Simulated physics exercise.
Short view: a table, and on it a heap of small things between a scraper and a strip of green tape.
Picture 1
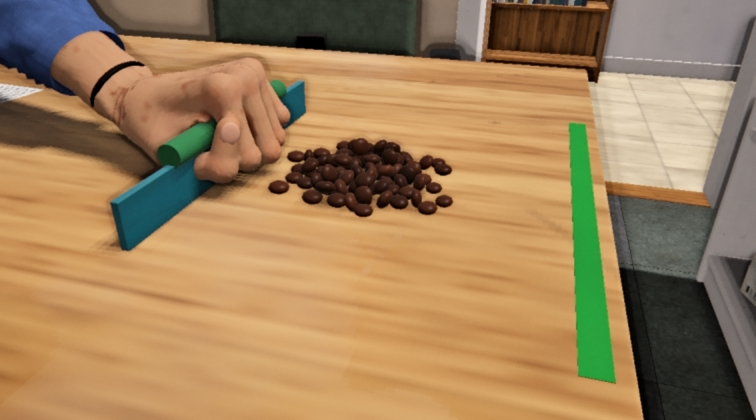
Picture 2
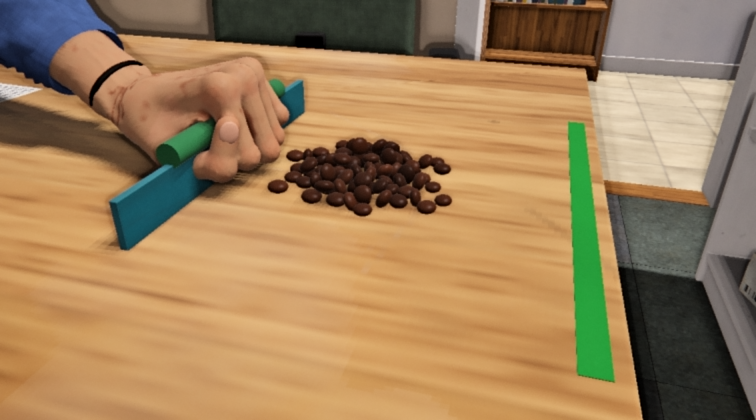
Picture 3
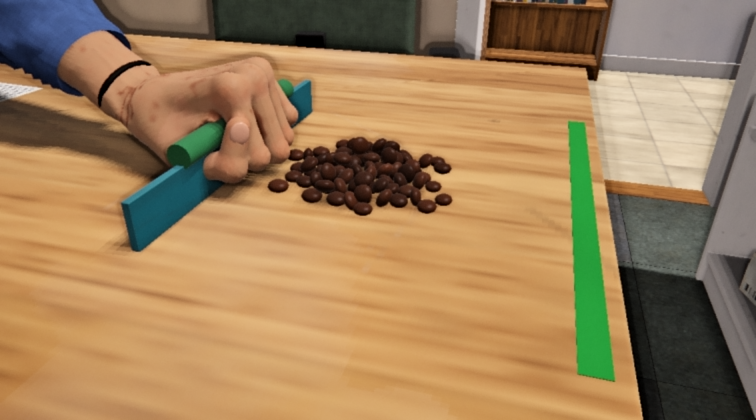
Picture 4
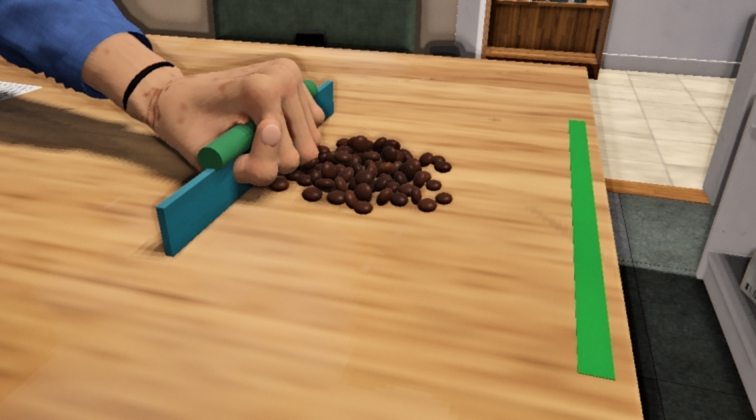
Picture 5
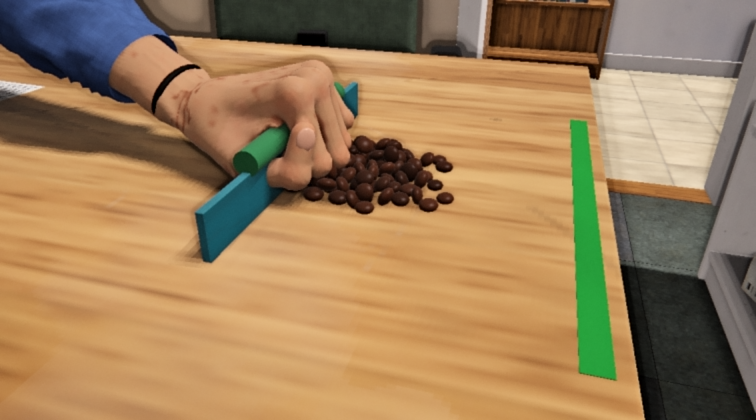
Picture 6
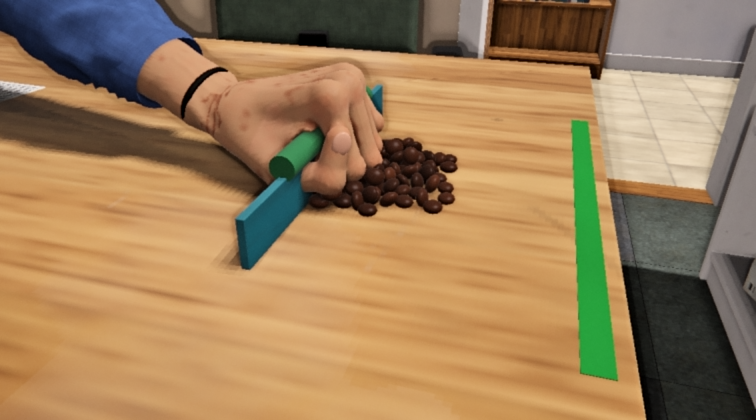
A hand slides a blue scraper right across a wooden table into small brown drops.
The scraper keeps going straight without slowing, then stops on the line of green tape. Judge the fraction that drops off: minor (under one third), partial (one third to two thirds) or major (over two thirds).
A major fraction drops off.
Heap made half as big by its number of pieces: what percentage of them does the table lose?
About 100 %.
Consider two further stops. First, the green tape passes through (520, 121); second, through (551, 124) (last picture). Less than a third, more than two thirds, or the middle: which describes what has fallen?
Less than a third, then in the middle band.
Soon, scraper still moving, near (465, 148); heap all on the table, its front near (578, 207).
A while on, scraper stopped at the green tape; heap most over the edge.
Towards the end, scraper stopped at the green tape; heap all over the edge.
Finally, scraper stopped at the green tape; heap all over the edge.
